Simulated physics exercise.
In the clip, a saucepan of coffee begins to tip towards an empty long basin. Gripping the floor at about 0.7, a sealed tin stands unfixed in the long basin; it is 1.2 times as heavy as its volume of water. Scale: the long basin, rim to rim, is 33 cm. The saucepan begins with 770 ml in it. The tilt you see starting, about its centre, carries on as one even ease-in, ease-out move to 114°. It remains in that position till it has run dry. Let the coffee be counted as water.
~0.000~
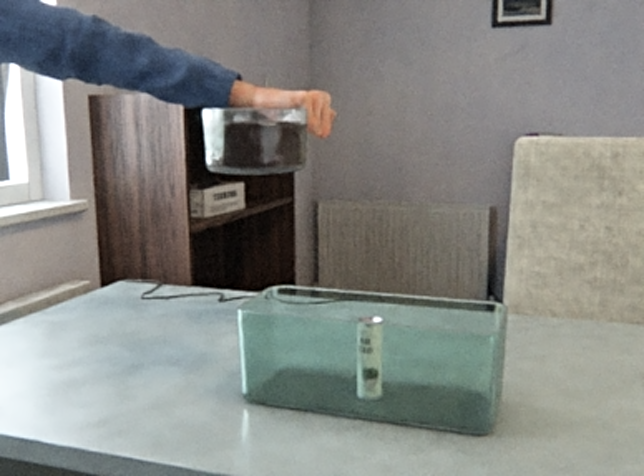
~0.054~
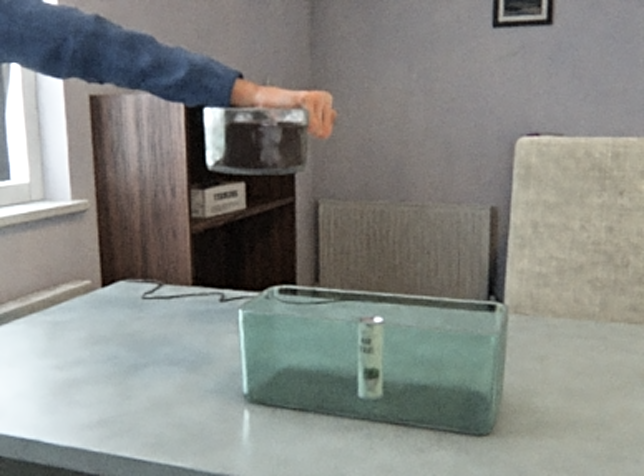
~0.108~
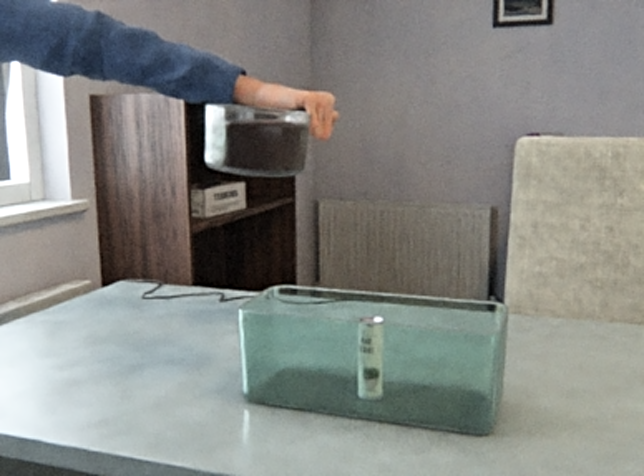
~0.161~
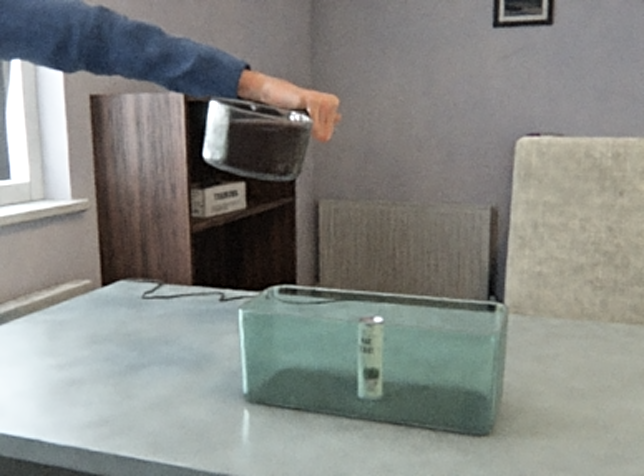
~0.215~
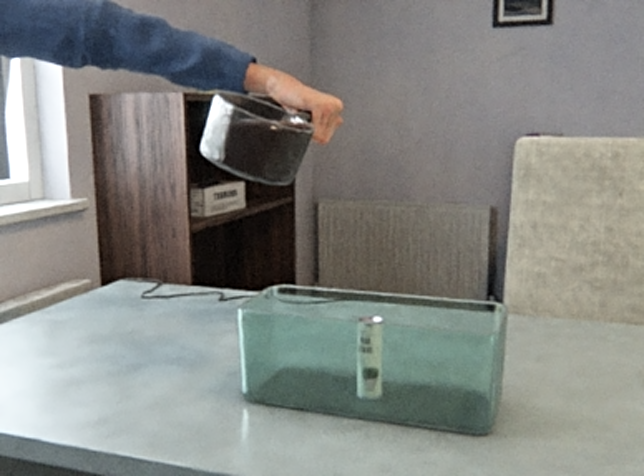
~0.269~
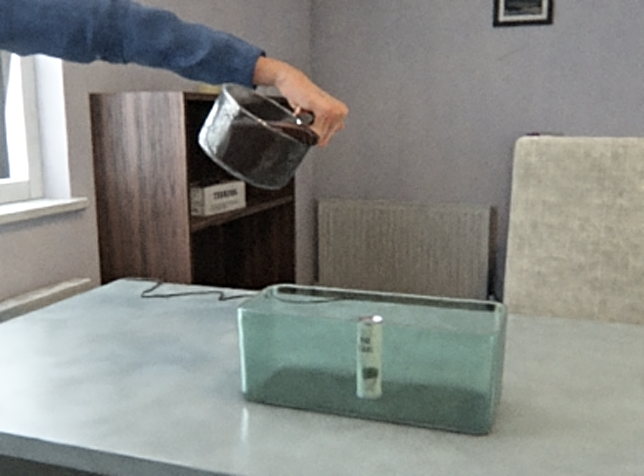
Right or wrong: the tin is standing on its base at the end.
Wrong, it is lying on its side.
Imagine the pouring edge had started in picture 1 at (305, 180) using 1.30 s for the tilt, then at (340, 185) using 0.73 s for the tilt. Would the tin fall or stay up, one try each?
First it stays on its base; then it stays on its base.
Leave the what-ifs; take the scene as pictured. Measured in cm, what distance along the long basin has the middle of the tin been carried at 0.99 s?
Measured centre to centre, about 5 cm.
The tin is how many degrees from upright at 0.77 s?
Near 0 degrees.
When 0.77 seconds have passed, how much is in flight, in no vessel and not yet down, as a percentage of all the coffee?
Something like 12 per cent is in the air then.
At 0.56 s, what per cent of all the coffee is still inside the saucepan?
At that time about 28 in a hundred parts are still held.
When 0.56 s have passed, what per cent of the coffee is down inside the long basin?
Fraction in basin: Approx. 18%.
After 0.56 s the tilt is 99° and 27 per cent is still to pour; the tin stands where it began.
After 0.77 s the tilt is 114° and 3 per cent is still to pour; the tin stands 1 cm from where it began.
After 0.99 s the tilt is 114° and 0 per cent is still to pour; the tin leans 43°.
After 1.23 s the tilt is 114° and 0 per cent is still to pour; the tin lies on its side.
In the end the tin lies on its side.
